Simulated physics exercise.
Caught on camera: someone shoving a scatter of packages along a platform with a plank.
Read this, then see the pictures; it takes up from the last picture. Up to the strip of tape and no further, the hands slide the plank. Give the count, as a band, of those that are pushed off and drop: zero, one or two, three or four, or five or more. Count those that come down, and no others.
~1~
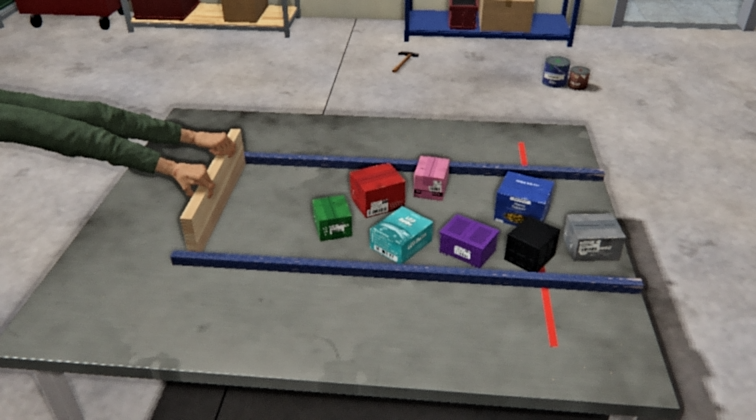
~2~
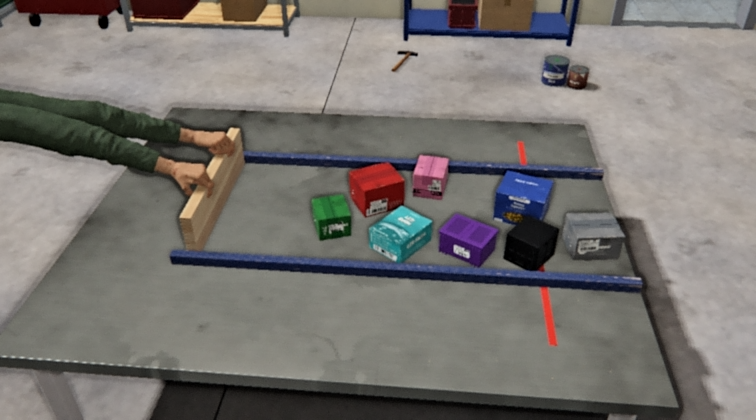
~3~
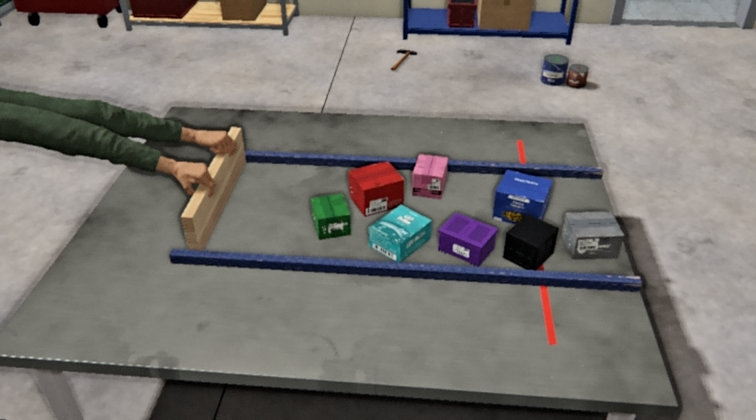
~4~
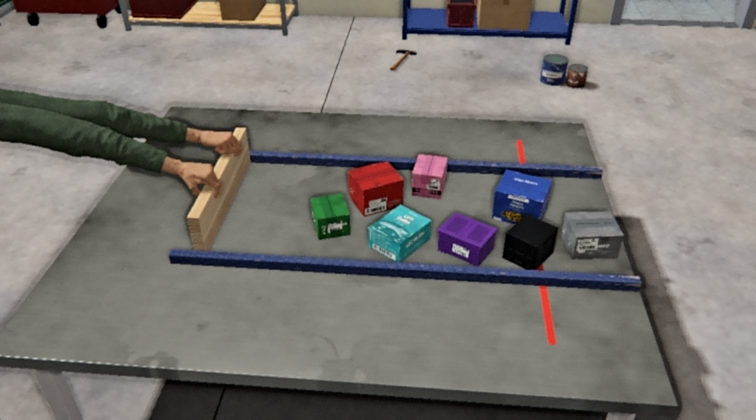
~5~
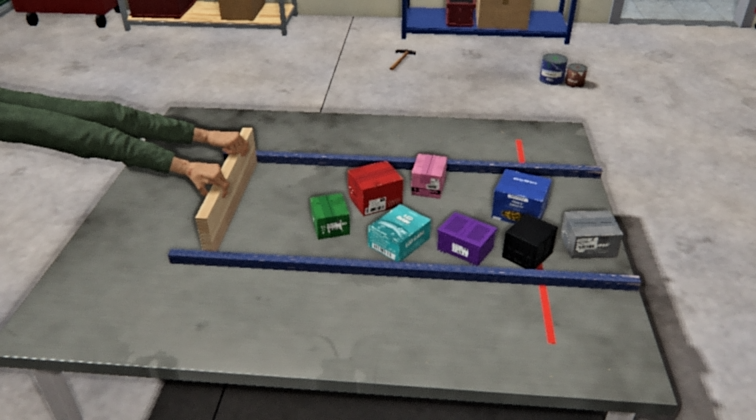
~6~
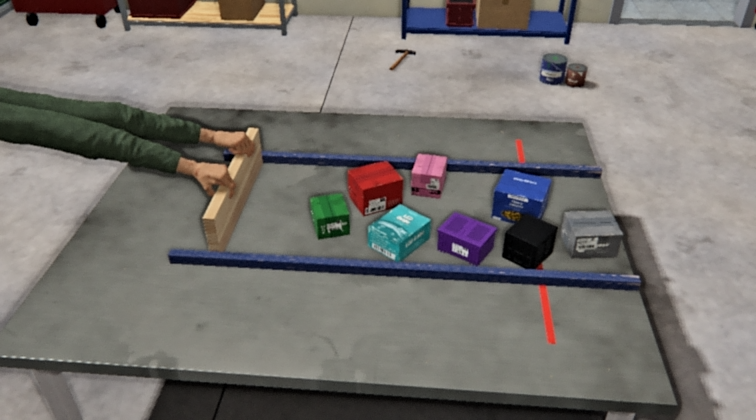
So the tally of ones that come down is three, perhaps four, really.
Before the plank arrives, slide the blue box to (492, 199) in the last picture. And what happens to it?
Note: Blue box is safe.
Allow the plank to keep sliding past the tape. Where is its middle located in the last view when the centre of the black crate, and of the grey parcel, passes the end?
Estimated middle: (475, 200), and (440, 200) for the other.
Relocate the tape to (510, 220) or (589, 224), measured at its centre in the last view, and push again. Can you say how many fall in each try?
Counts per try: 2; 5.
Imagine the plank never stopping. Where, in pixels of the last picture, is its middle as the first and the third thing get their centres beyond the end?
Around (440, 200); afterwards around (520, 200).
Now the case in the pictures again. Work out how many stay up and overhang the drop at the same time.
Count: 1.
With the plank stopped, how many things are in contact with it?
The count in contact is 3.
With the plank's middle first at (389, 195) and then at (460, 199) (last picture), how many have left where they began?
At the first point the count is 6, at the second it's 8.
Early on, none off yet; grey parcel at rest near (591, 234); black crate at rest near (530, 242); blue box at rest near (521, 199).
A while later, none off yet; grey parcel travelled a little near (616, 233); black crate travelled about its own width near (583, 251); blue box at rest near (521, 199).
Finally, the number that fall off is three or four; lost, purple tote, black crate and grey parcel.
